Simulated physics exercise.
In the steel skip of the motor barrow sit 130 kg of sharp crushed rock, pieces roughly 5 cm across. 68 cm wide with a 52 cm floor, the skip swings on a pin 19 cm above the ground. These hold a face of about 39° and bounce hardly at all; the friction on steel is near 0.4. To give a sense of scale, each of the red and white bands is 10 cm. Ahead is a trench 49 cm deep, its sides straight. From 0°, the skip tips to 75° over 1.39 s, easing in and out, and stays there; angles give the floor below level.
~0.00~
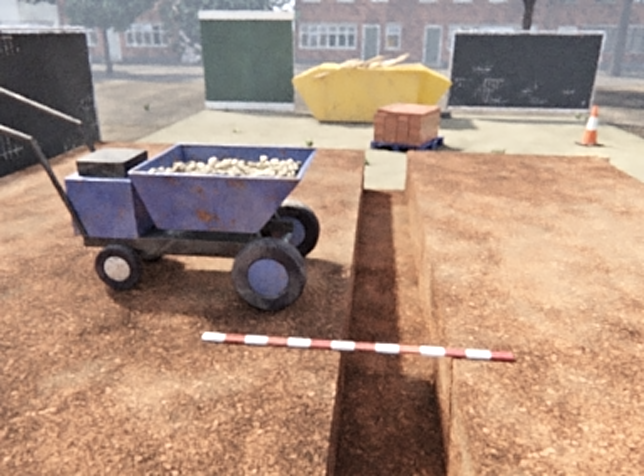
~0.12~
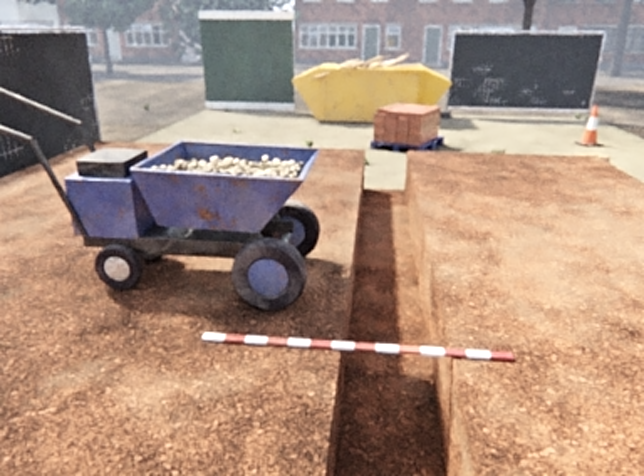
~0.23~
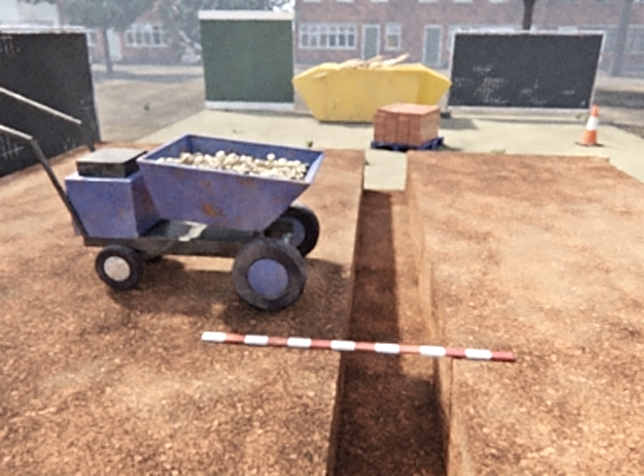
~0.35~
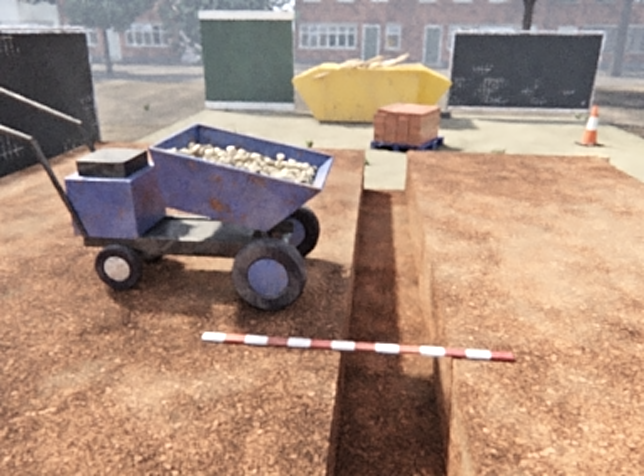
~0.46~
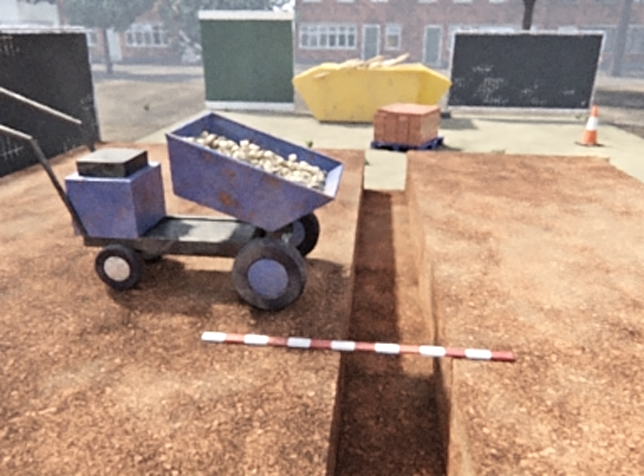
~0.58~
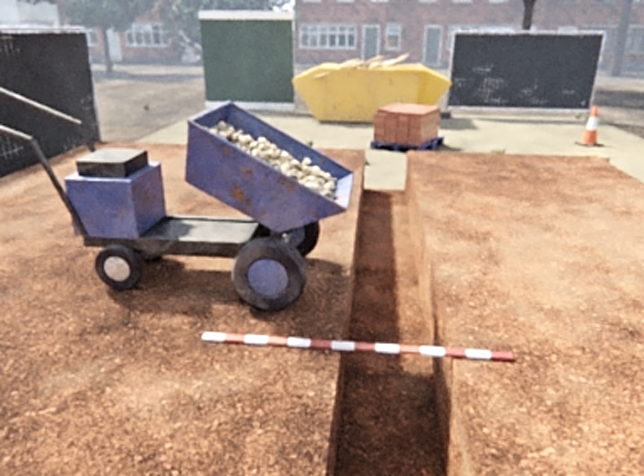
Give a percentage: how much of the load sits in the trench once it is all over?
99 %.
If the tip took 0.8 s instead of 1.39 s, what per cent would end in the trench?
In that case, around 95%.
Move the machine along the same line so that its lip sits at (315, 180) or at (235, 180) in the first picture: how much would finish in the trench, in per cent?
Around 90 and then 70 percent.
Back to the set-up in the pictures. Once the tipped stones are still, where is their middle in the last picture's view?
At about pixel (401, 350) in the last view.
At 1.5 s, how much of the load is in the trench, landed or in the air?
I'd say near 30 per cent at that time.
After 1.0 s the floor is at 63°; 100 % in the skip; the foremost stones are at (379, 250).
After 1.5 s the floor is at 75°; 68 % in the skip, 32 % in the trench; the foremost stones are at (434, 325).
After 1.8 s the floor is at 75°; 32 % in the skip, 67 % in the trench, 1 % past the trench; the foremost stones are at (452, 300).
After 3.8 s the floor is at 75°; 0 % in the skip, 99 % in the trench, 1 % past the trench; the foremost stones are at (459, 308).
